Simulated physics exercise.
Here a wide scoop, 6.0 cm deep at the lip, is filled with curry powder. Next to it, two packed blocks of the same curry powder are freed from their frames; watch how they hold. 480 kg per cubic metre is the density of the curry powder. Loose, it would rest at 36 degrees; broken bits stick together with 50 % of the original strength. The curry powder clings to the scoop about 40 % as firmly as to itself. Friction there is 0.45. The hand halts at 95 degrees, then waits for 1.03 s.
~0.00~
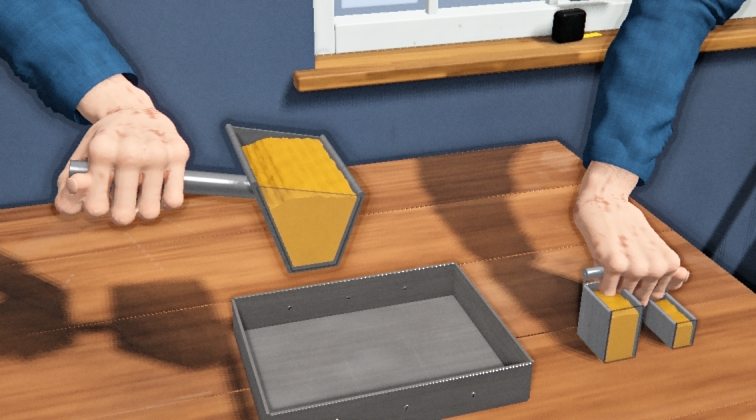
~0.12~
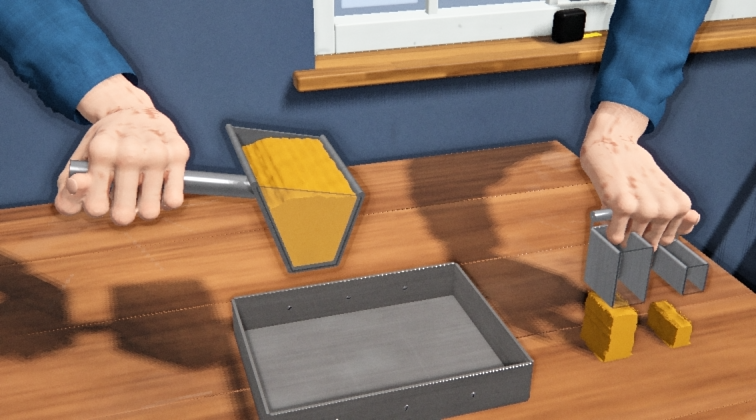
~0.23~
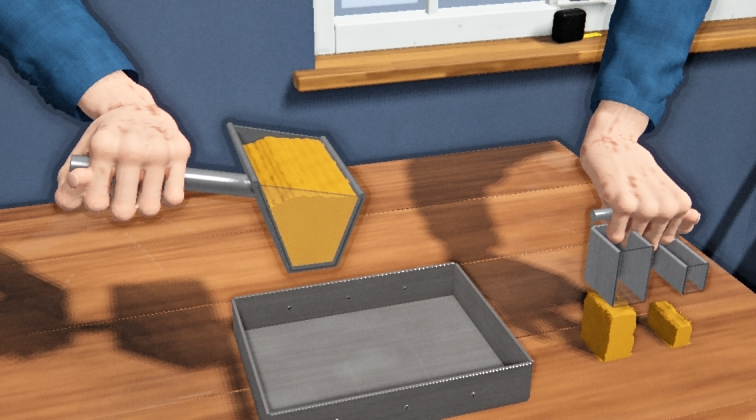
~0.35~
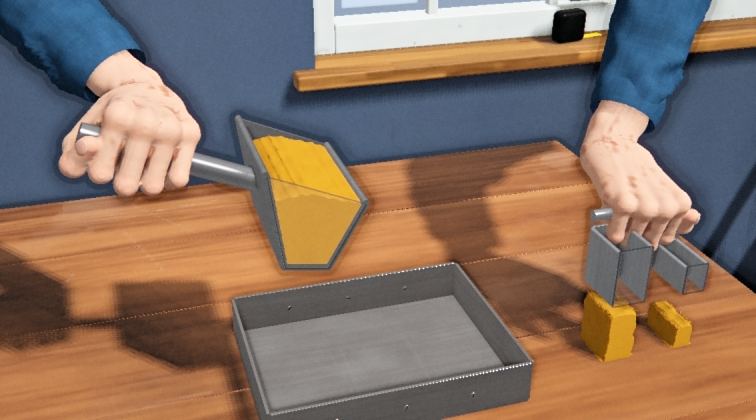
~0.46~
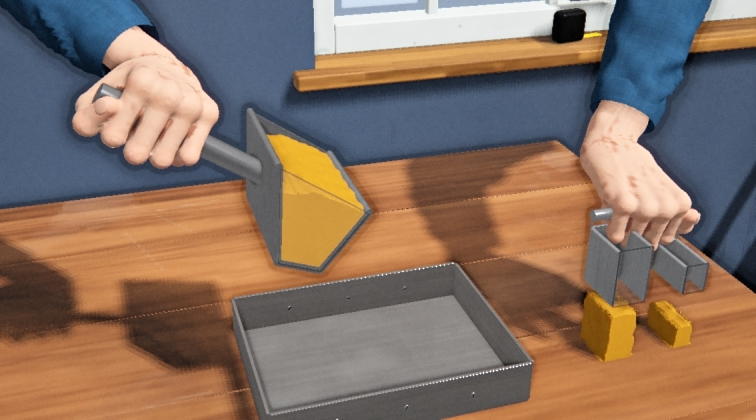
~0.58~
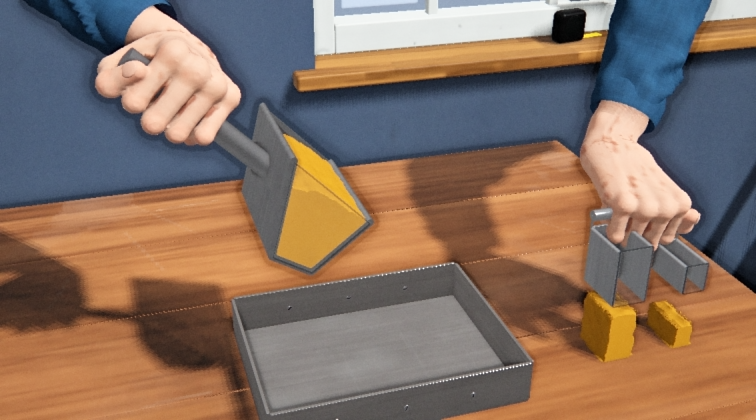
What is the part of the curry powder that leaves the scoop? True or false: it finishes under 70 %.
True.
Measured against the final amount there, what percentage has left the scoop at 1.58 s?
Roughly 100 per cent.
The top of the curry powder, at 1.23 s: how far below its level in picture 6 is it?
I'd put it at close to 1.5 cm.
After 0.88 s, the scoop is at 61 degrees and 0 % has left it.
After 1.23 s, the scoop is at 93 degrees and 0 % has left it.
After 1.58 s, the scoop is at 95 degrees and 50 % has left it.
After 1.93 s, the scoop is at 95 degrees and 50 % has left it.
After 2.37 s, the scoop is at 95 degrees and 51 % has left it.
